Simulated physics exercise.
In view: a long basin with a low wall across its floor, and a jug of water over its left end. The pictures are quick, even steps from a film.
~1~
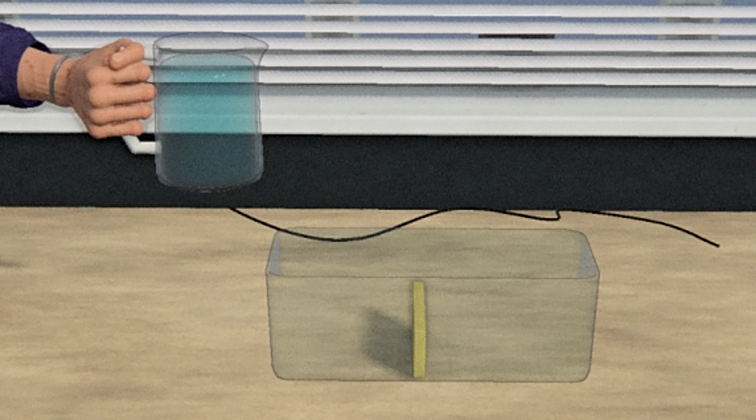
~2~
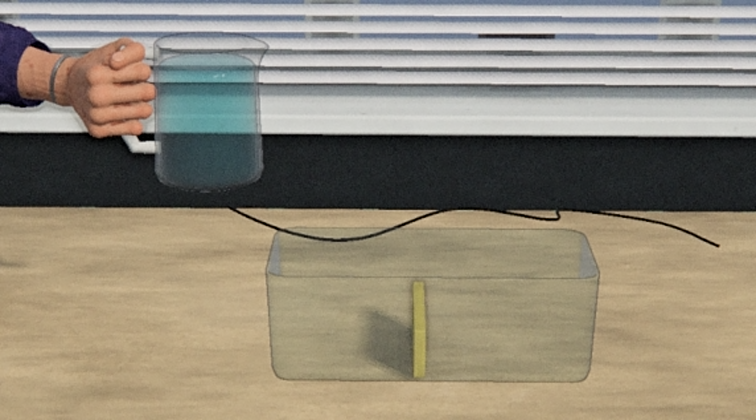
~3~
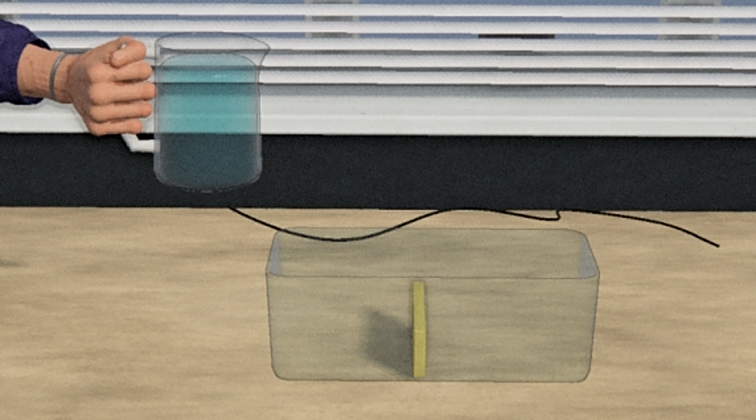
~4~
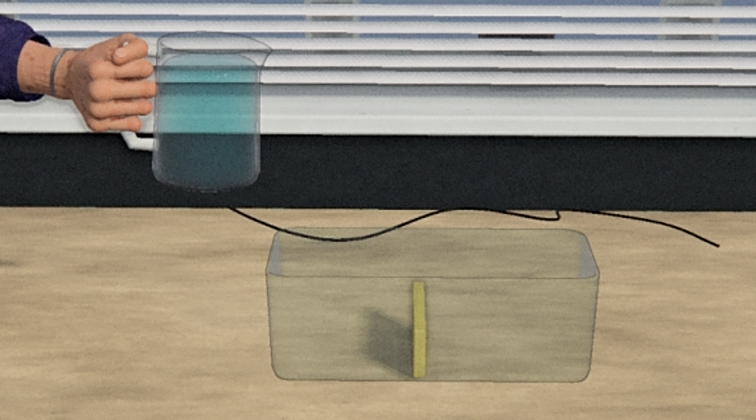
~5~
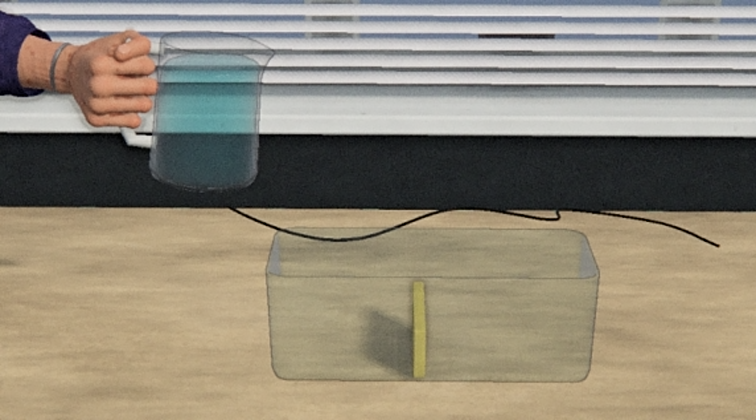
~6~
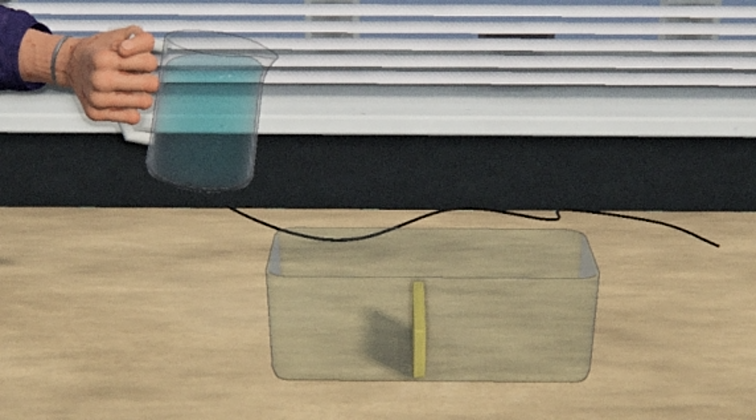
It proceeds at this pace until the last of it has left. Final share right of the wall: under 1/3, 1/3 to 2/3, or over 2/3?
Under 1/3.
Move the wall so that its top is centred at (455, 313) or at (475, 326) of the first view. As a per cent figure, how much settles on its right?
I'd expect near 5 percent the first time and near 20 percent the next.
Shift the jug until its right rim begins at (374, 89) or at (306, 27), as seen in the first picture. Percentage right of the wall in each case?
First try 95 %, second try 35 %.
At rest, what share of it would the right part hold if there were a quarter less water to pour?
Roughly 5 %.
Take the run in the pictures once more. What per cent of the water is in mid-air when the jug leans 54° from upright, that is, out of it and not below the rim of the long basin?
Around 5 in a hundred, more or less.
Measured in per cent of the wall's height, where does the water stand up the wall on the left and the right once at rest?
The left comes to 80 % and the right to 0 %.
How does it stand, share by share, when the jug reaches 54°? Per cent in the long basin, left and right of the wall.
Left 0 %, right 0 %.
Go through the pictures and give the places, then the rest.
In the first picture, it leans 0°; its right rim is at (268, 45); the water meets the walls at (159, 62) and (257, 62); the long basin's rim runs from (272, 253) to (591, 255); the wall's top is at (419, 307).
In the second picture, it leans 0°; its right rim is at (269, 45); the water meets the walls at (159, 62) and (257, 62).
In the third picture, it leans 2°; its right rim is at (270, 47); the water meets the walls at (159, 61) and (258, 64).
In the fourth picture, it leans 3°; its right rim is at (272, 49); the water meets the walls at (161, 62) and (259, 63).
In the fifth picture, it leans 6°; its right rim is at (275, 52); the water meets the walls at (163, 62) and (262, 63).
In the sixth picture, it leans 9°; its right rim is at (278, 56); the water meets the walls at (164, 63) and (265, 65).
A moment on, the jug is tipped part way and 92 per cent is still to pour, 1 is left of the wall and 0 right of it.
Next, the jug is tipped on its side and 56 per cent is still to pour, 26 is left of the wall and 0 right of it.
Then the jug is tipped on its side and 17 per cent is still to pour, 71 is left of the wall and 2 right of it.
Later the jug is tipped on its side and 5 per cent is still to pour, 88 is left of the wall and 3 right of it.
At rest 93 per cent lies left of the wall, 3 right of it and 2 outside.
